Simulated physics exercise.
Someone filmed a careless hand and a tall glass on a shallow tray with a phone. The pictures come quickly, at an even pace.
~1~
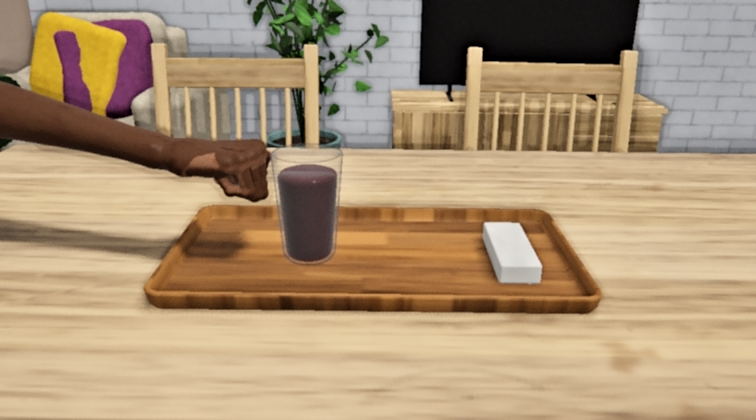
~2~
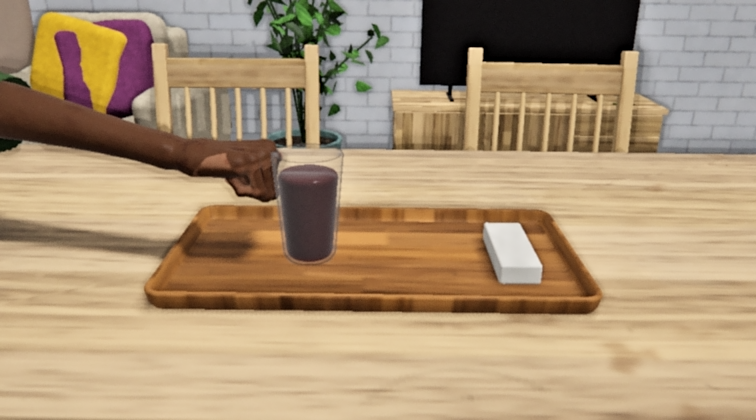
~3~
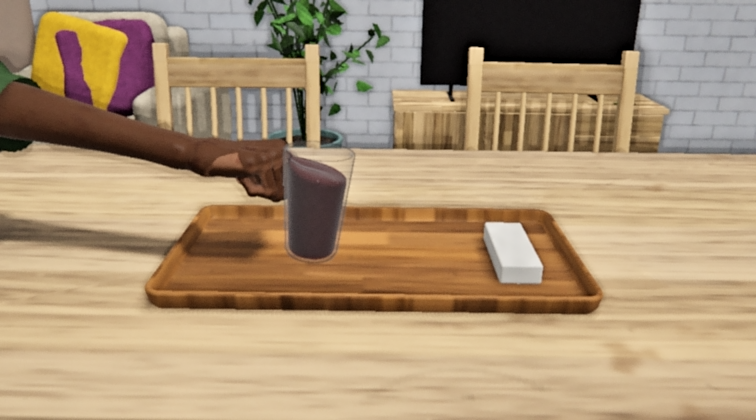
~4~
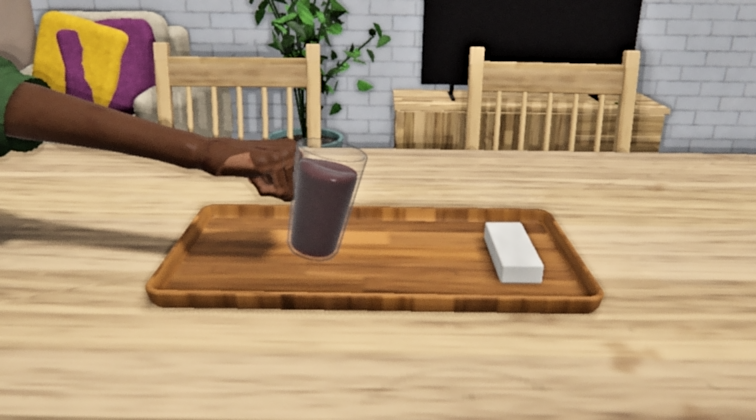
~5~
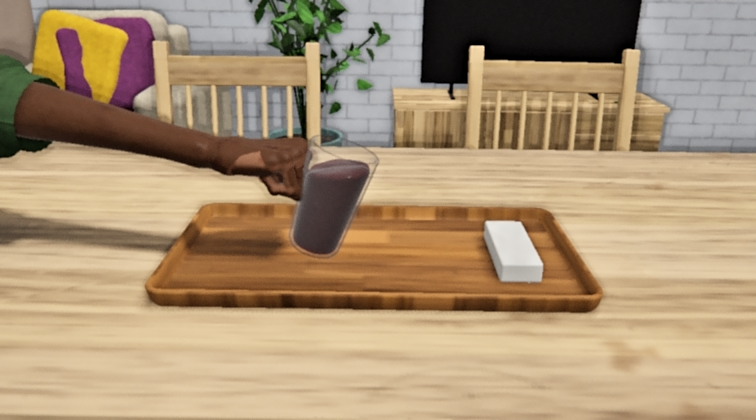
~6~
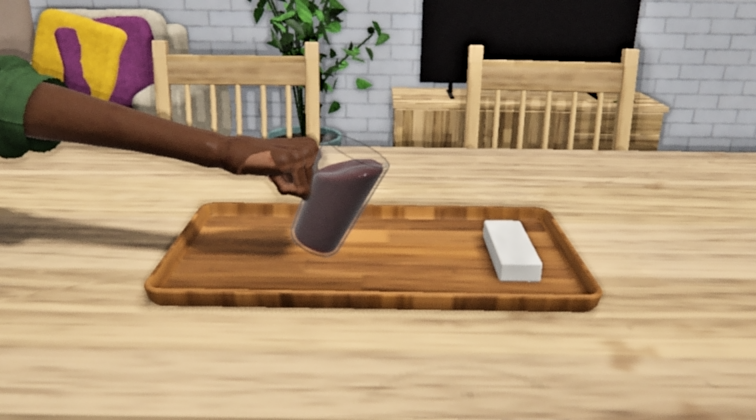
To begin with, a tall glass of dark wine stands upright on a shallow wooden tray, with a hand beside it and a white block further right. The hand pushes against the glass, which leans steadily further to the right as the wine shifts and slopes inside.
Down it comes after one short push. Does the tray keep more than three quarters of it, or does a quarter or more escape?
Result: The tray keeps more than three quarters.
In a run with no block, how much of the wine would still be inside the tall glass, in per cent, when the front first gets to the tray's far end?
Roughly 70 in a hundred.
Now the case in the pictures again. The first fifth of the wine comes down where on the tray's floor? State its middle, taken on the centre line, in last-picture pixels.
Impact centre, mid-line: Approx. (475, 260).
A moment on, the tall glass lies on its side and 99 per cent is in the glass, 1 on the tray and 0 above or beyond its rim.
Next, the tall glass lies on its side and 57 per cent is in the glass, 29 on the tray and 14 above or beyond its rim.
Then the tall glass lies on its side and 35 per cent is in the glass, 46 on the tray and 19 above or beyond its rim.
Later the tall glass lies on its side and 18 per cent is in the glass, 69 on the tray and 13 above or beyond its rim.
In the end 87 per cent is held by tray and glass, 13 is off the tray.
